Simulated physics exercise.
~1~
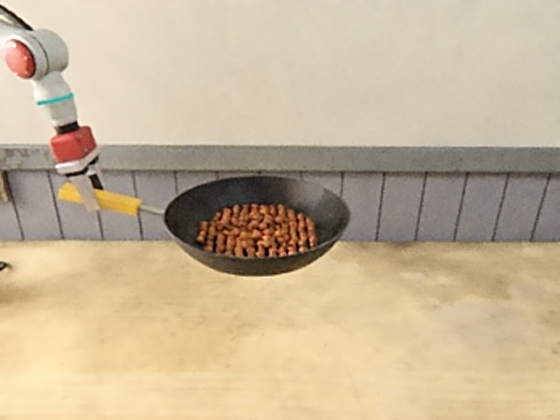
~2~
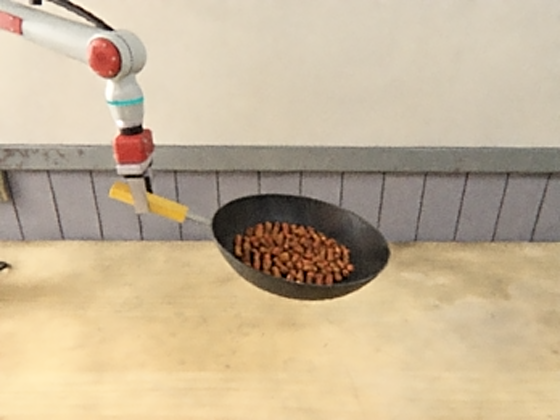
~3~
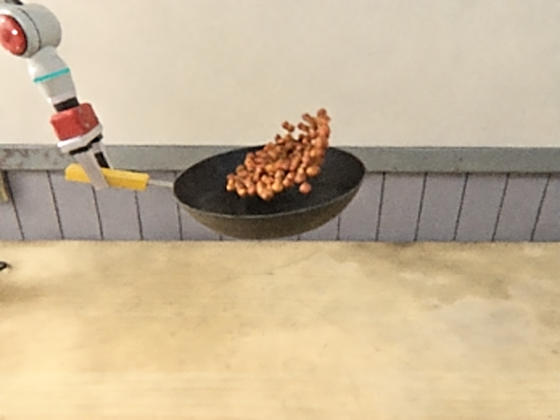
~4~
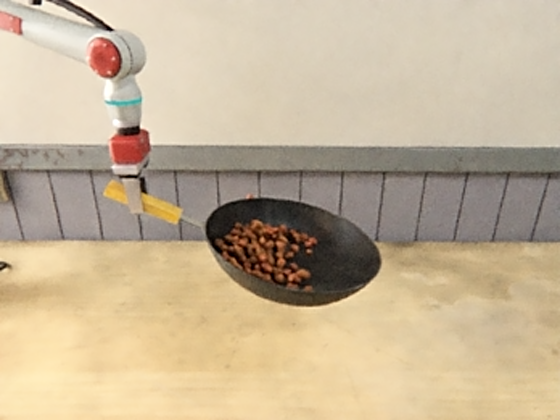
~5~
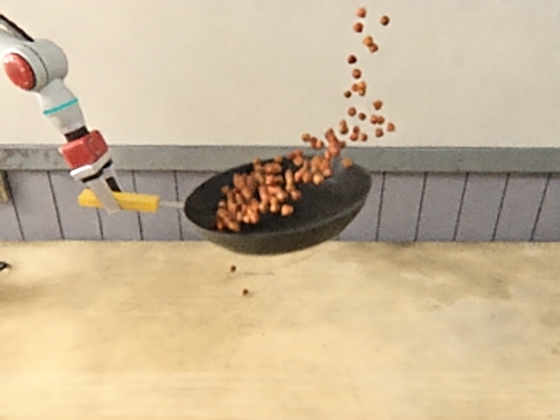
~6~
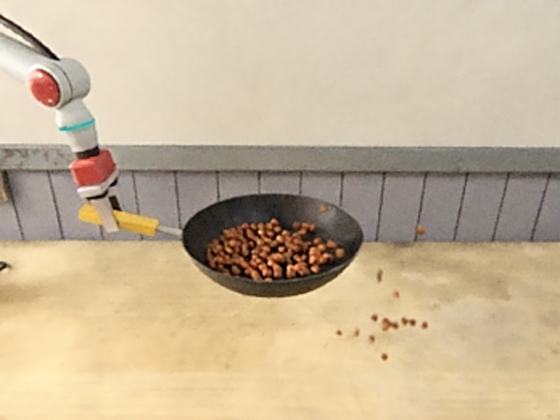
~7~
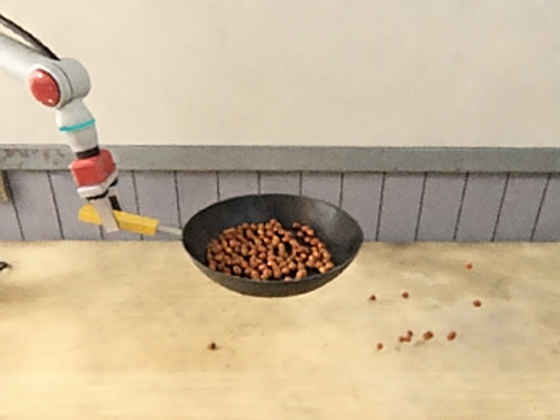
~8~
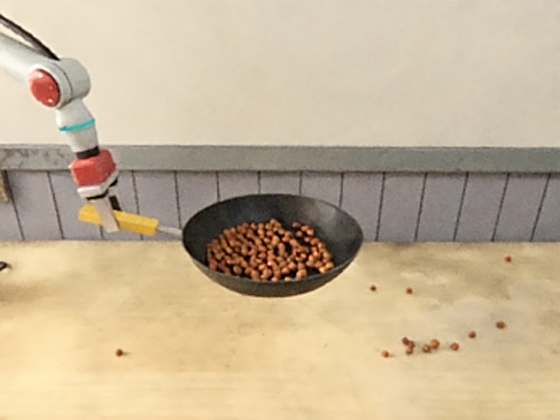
Above a pale tabletop, in front of a cream wall with grey panelling along its lower part, a red and white robot arm holds a dark frying pan full of small brown nuts by its yellow handle. The arm swings the pan right and down, tipping it, then pulls it back left and up so the nuts leap at the far side. It dips forward again, then jerks back and up, flinging some nuts high over the rim. Finally the pan lowers, levels and stops, still holding most nuts, while stray ones scatter and roll across the table.
